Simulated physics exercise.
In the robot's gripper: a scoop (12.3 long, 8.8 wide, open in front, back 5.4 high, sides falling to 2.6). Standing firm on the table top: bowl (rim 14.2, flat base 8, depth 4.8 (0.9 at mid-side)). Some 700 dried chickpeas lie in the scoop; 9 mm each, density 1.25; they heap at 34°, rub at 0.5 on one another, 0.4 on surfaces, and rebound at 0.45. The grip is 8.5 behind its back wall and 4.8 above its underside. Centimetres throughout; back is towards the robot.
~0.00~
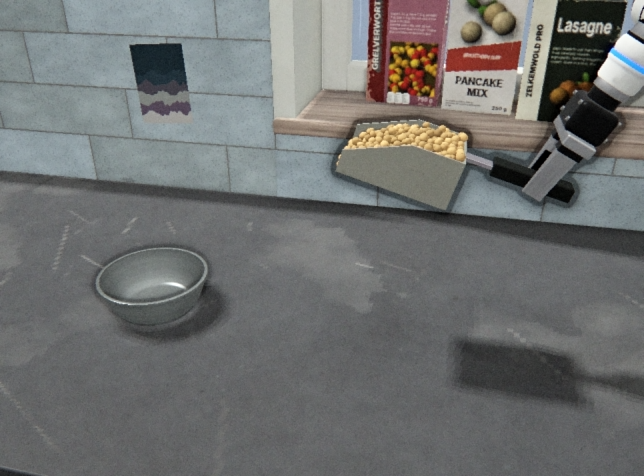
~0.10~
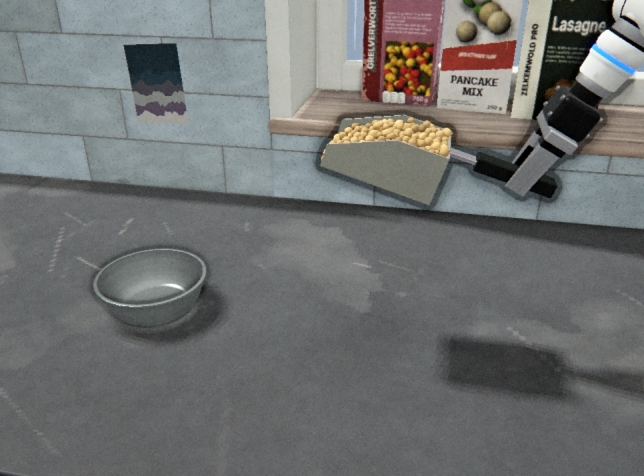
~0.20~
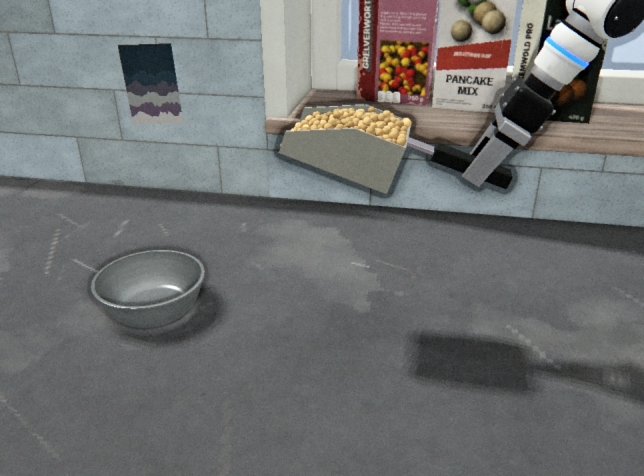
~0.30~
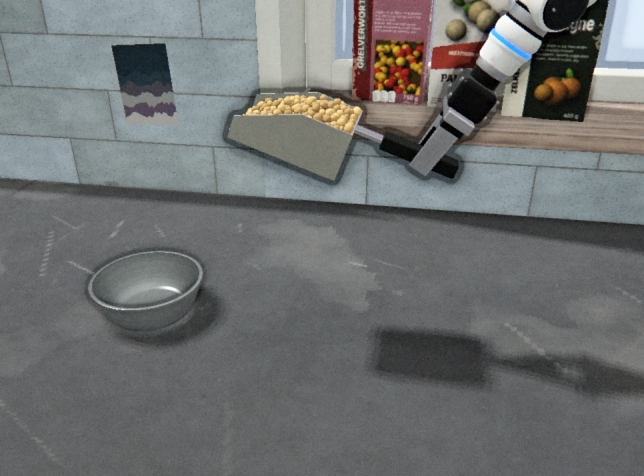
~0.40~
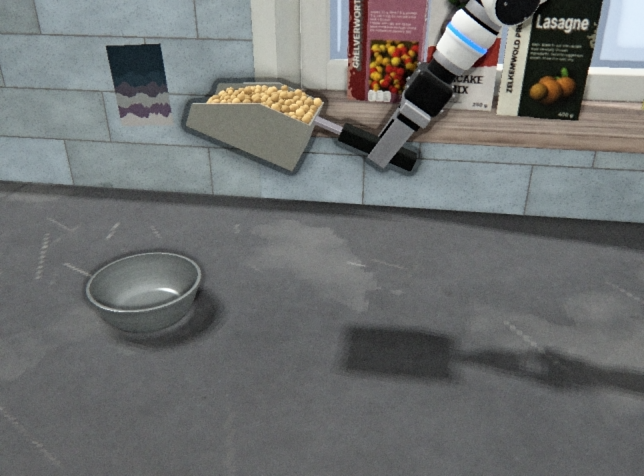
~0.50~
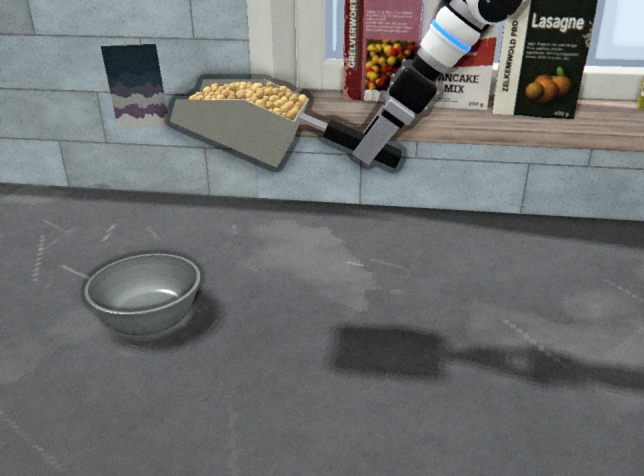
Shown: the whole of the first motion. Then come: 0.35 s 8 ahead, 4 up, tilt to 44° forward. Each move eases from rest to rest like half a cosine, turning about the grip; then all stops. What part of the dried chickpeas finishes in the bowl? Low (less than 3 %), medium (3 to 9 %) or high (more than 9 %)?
A high share, more than 9 %, ends in the bowl.
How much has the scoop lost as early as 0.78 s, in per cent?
Some 25 per cent.
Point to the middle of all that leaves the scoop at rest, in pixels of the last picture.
Near (153, 298).
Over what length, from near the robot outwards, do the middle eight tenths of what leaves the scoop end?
Some 10 cm.
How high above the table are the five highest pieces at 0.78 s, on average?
About 22 cm.
After 0.64 s, level, highest piece 29 above the table; 704 on the scoop, 1 in flight or on a rim.
After 0.78 s, tilted 38° forward, highest piece 23 above the table; 543 on the scoop, 51 in the bowl, 111 in flight or on a rim.
After 1.05 s, tilted 44° forward, highest piece 13 above the table; 614 in the bowl, 60 on the table or floor, 1 on the scoop, 30 in flight or on a rim.
After 2.10 s, tilted 44° forward, highest piece 5 above the table; 638 in the bowl, 67 on the table or floor.
At rest, 638 in the bowl, 67 on the table or floor. That is 90 % in the bowl.
